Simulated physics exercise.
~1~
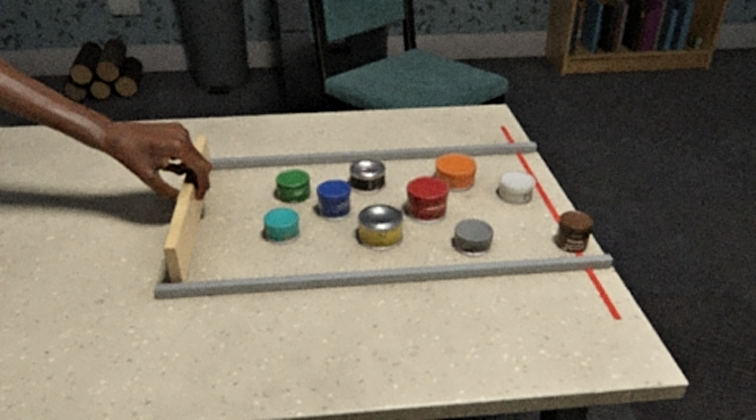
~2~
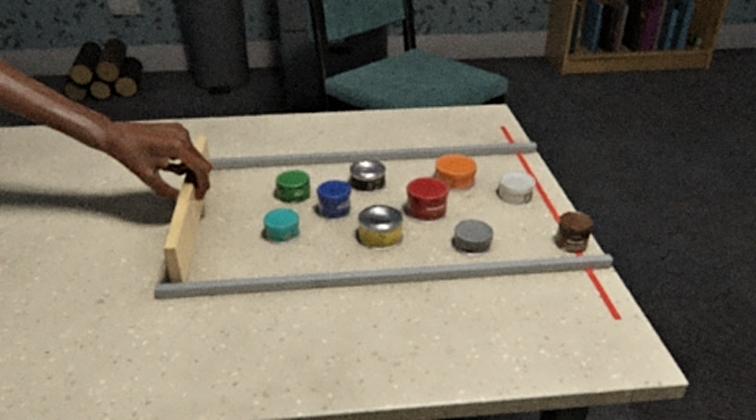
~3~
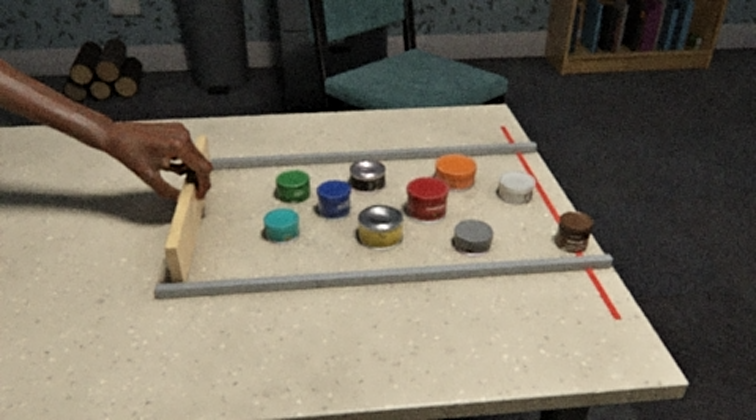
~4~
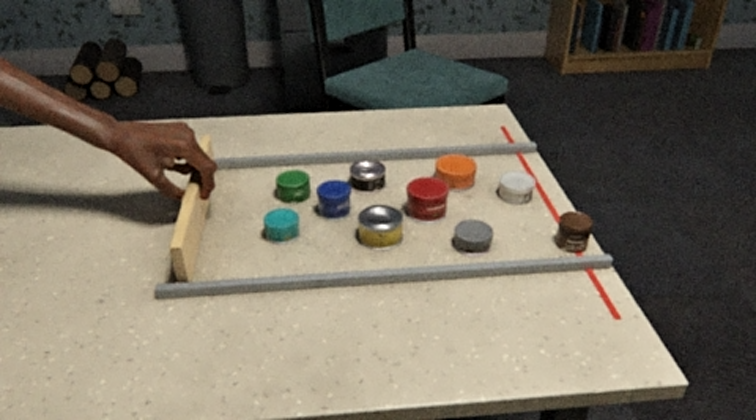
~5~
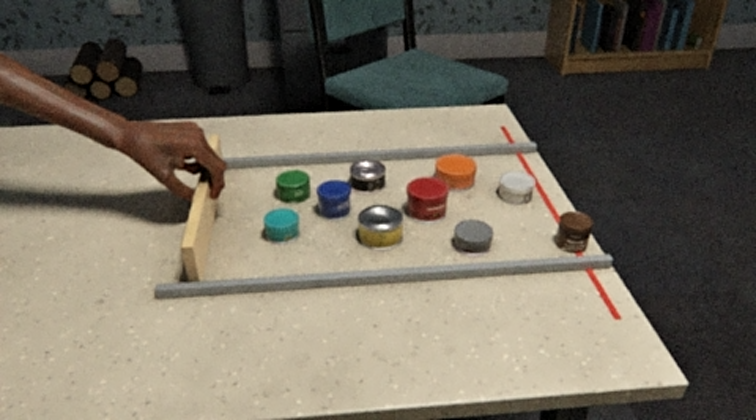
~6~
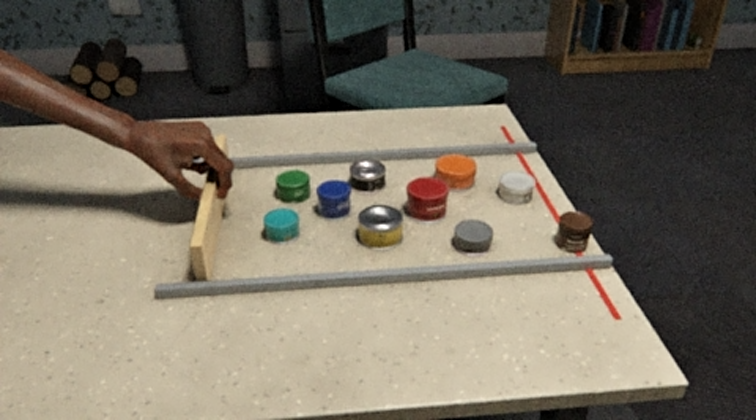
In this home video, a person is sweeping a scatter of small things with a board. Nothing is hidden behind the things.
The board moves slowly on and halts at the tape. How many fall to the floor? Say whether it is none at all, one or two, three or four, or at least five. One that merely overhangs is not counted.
Looks like the tally of pieces that topple off is five or more there.
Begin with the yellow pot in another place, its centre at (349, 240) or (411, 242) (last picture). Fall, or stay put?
In the two tries the yellow pot is not knocked off and is not knocked off, in that order.
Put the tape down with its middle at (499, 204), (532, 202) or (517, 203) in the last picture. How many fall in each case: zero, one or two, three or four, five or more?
So, going place by place, I'd say either one or two; 5 or more; just one or two.
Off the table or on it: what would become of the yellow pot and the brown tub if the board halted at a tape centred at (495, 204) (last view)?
The yellow pot survives, the brown tub tumbles off.
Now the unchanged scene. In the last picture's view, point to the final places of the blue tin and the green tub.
Okay, so first (563, 186), and next (551, 172).
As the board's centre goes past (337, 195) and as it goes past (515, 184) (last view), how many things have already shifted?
Counts: 5, 10.
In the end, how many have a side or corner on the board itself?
That number would be 5.
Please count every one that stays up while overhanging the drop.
Counting them gives 5.
Early on, none off yet; brown tub at rest near (574, 232); white tin at rest near (516, 188); orange tin at rest near (455, 173).
Finally, the number that fall off is five or more; lost, red tin, grey tin, orange tin, white tin and brown tub.
